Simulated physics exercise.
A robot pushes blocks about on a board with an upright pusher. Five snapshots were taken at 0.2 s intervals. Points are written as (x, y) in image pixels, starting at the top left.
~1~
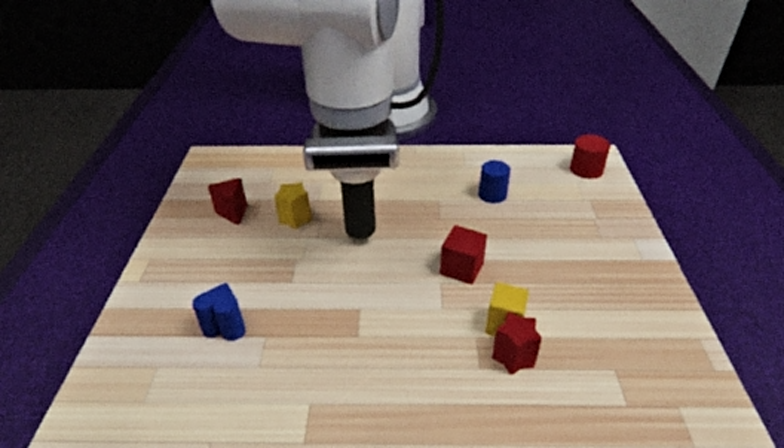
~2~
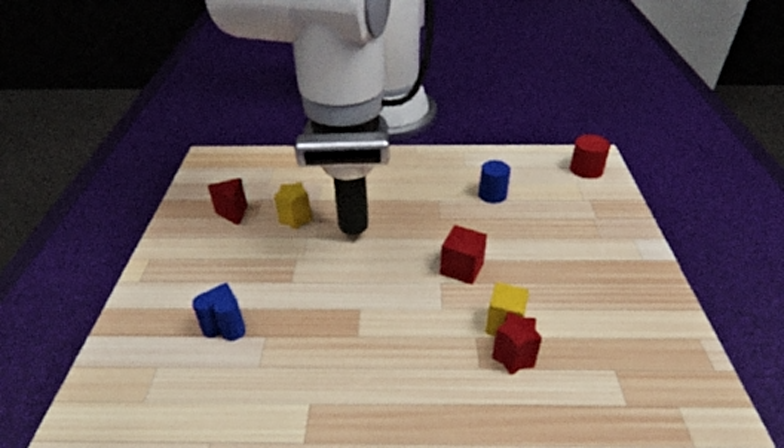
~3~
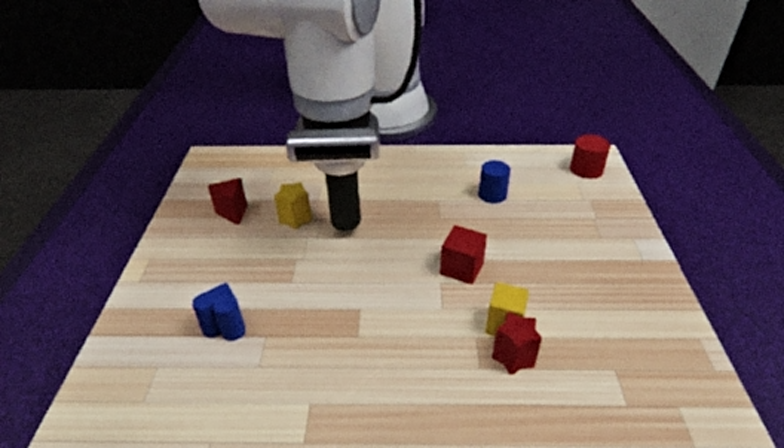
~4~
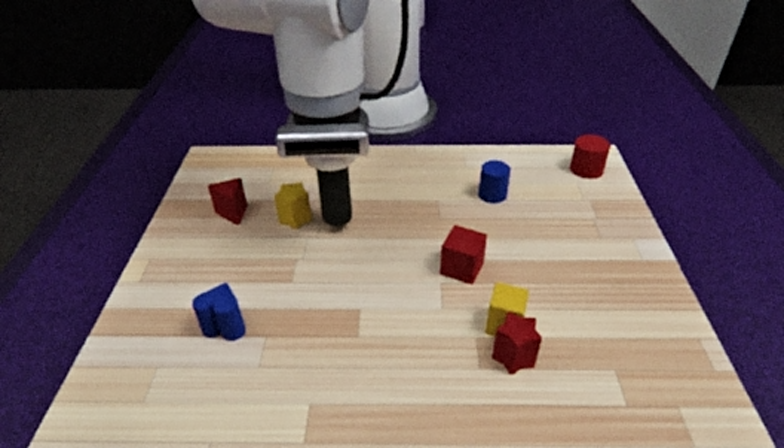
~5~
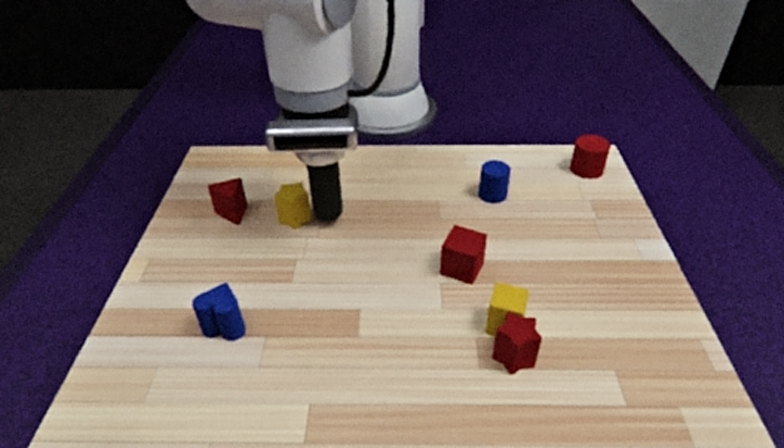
On a wooden board with red, blue and yellow blocks scattered across it, a robot arm slowly moves its dark upright pusher a short way left, drawing close to the yellow star, while all the blocks stay still.
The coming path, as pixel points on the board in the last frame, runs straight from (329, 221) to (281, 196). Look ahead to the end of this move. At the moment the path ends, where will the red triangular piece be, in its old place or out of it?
That block remains where it is.
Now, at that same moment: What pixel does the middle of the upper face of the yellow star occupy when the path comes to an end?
The middle of its top is at (261, 185).
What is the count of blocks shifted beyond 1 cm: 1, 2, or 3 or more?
Answer: One block.
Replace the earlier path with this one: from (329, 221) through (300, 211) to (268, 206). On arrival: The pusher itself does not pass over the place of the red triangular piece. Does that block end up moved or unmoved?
That block ends up displaced.
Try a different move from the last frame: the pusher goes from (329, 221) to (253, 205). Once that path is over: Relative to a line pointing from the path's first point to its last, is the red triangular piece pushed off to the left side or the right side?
With start-to-end as forward, it shifts left.
On the path given first. Halfway along, pusher at (303, 200); yellow star at (269, 188), turned 50° anticlockwise.
At the end, pusher at (280, 188); red triangular piece unmoved; yellow star at (261, 185), turned 105° anticlockwise.
